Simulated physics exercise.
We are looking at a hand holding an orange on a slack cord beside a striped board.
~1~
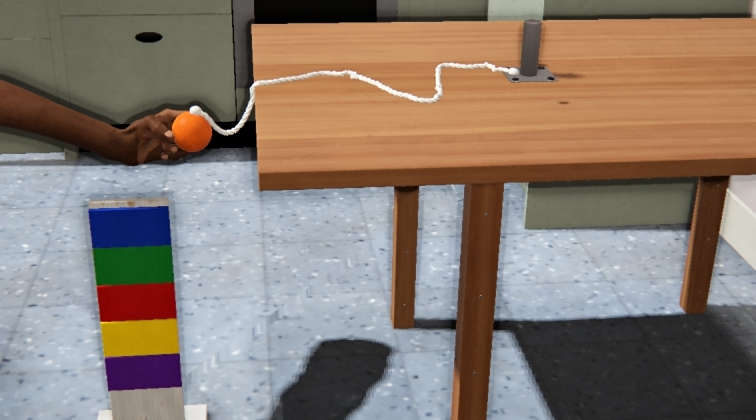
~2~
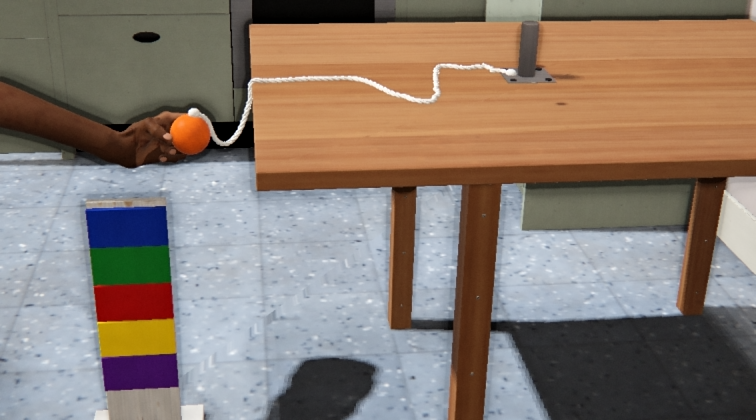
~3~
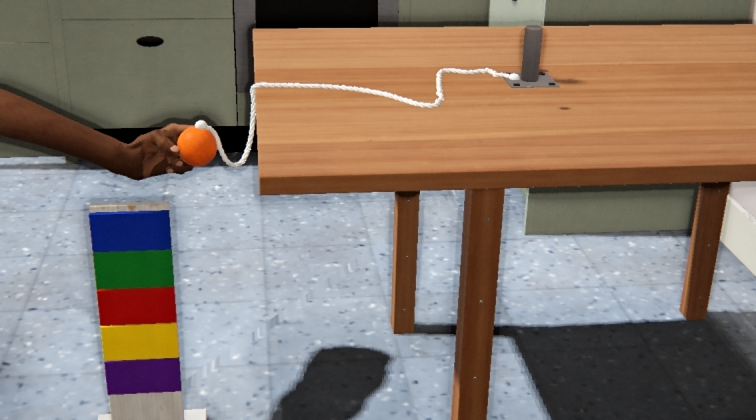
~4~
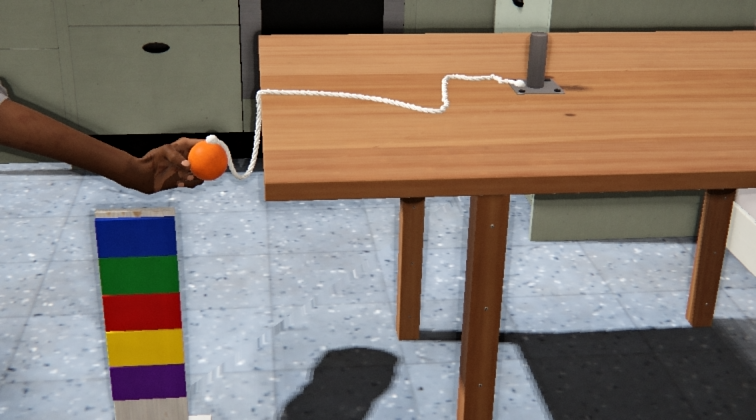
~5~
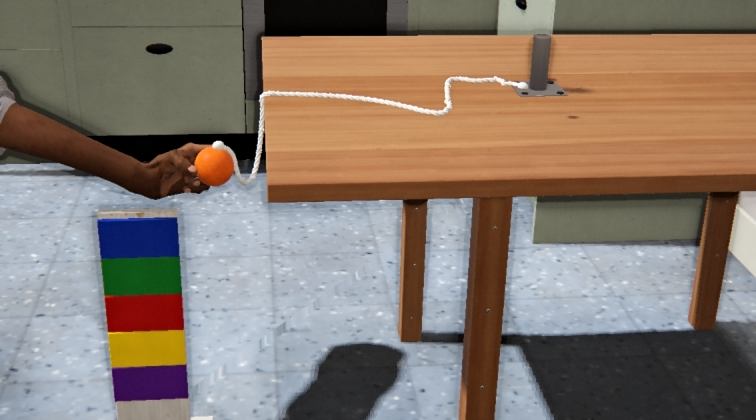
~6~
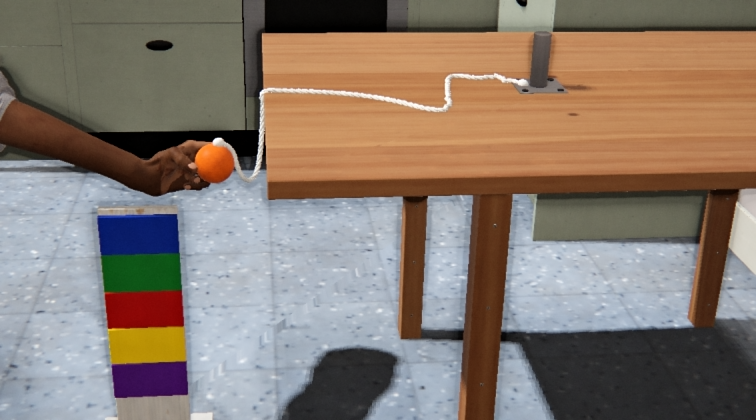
Beside a wooden table, a hand lowers an orange ball on a slack white cord slightly rightward.
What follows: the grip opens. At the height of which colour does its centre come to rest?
The purple one.
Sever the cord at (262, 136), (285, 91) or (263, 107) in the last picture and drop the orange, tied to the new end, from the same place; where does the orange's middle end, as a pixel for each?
About (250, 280), (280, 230) and (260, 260).
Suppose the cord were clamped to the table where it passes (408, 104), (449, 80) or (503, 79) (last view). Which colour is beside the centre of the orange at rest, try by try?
One after the other, green; yellow; purple.
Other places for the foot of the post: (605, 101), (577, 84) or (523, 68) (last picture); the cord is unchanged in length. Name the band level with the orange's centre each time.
One after the other, yellow; yellow; purple.
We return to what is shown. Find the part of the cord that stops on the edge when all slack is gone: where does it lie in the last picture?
That spot is around (395, 101).
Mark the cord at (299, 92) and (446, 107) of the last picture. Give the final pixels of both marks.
Near (272, 194) and (323, 92).
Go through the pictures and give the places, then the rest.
In the first picture, orange (192, 132); blue (130, 228); green (134, 267); red (137, 303); yellow (140, 339); purple (143, 373).
In the second picture, orange (191, 134); cord through (483, 67) (436, 81) (407, 97) (332, 79) (249, 103).
In the third picture, orange (197, 146).
In the fourth picture, orange (208, 160); cord through (491, 78) (445, 92) (411, 107) (318, 94) (258, 137).
In the fifth picture, orange (215, 166).
In the sixth picture, orange (215, 163); cord through (495, 78) (448, 91) (413, 106) (320, 92) (262, 137).
Soon after, orange near (311, 336); level with yellow.
After that, orange near (244, 367); level with purple.
In the end, orange near (282, 368); level with purple. The cord holds its middle at purple.
